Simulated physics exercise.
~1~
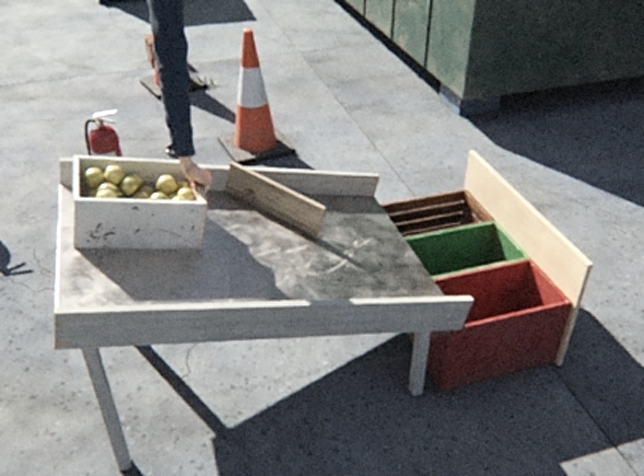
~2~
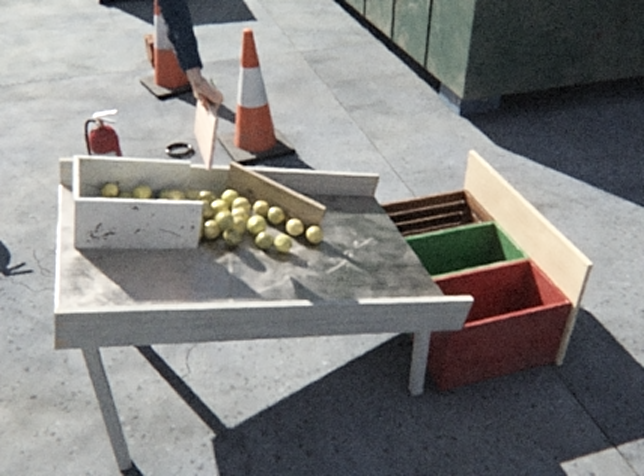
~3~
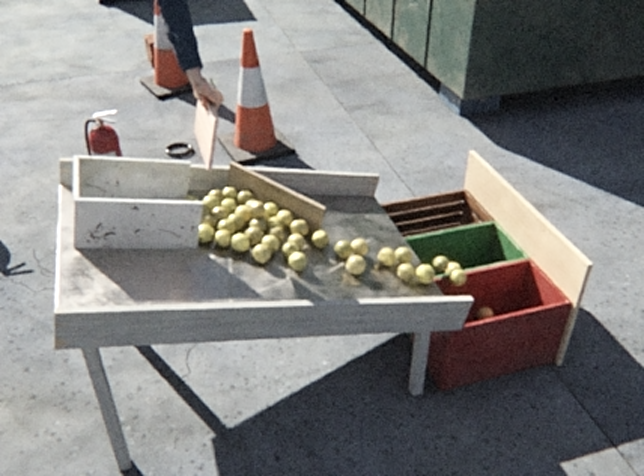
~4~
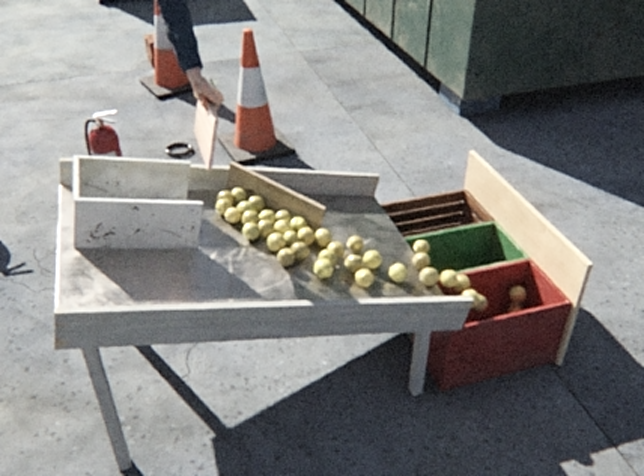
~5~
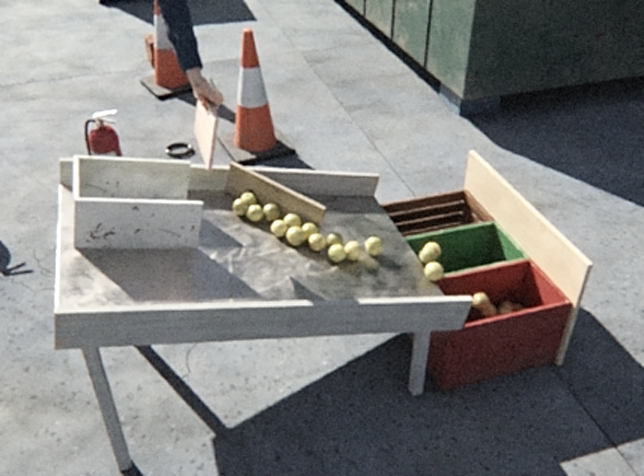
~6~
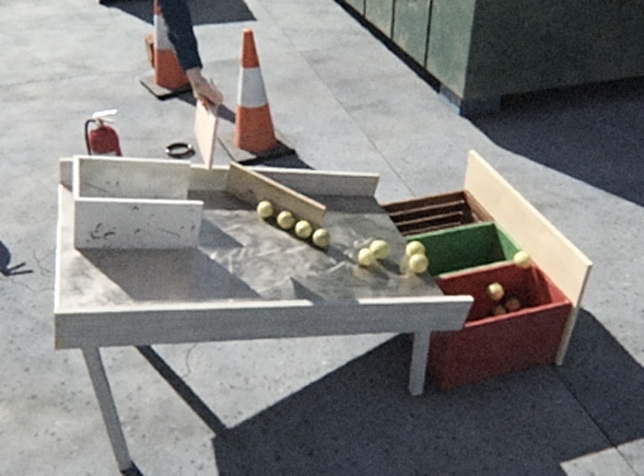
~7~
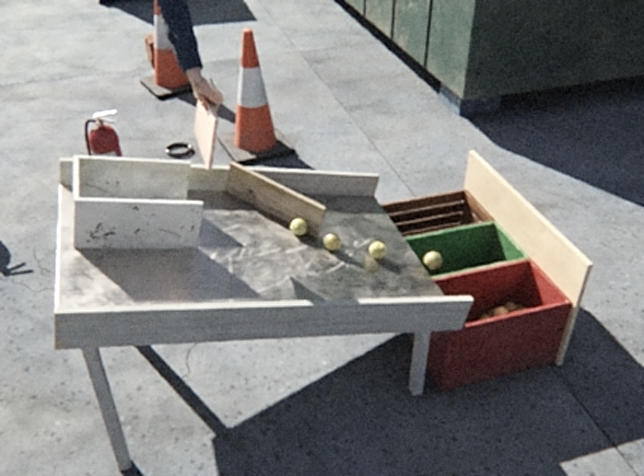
On a paved yard, yellow apples roll down a tilted table into green and red bins.
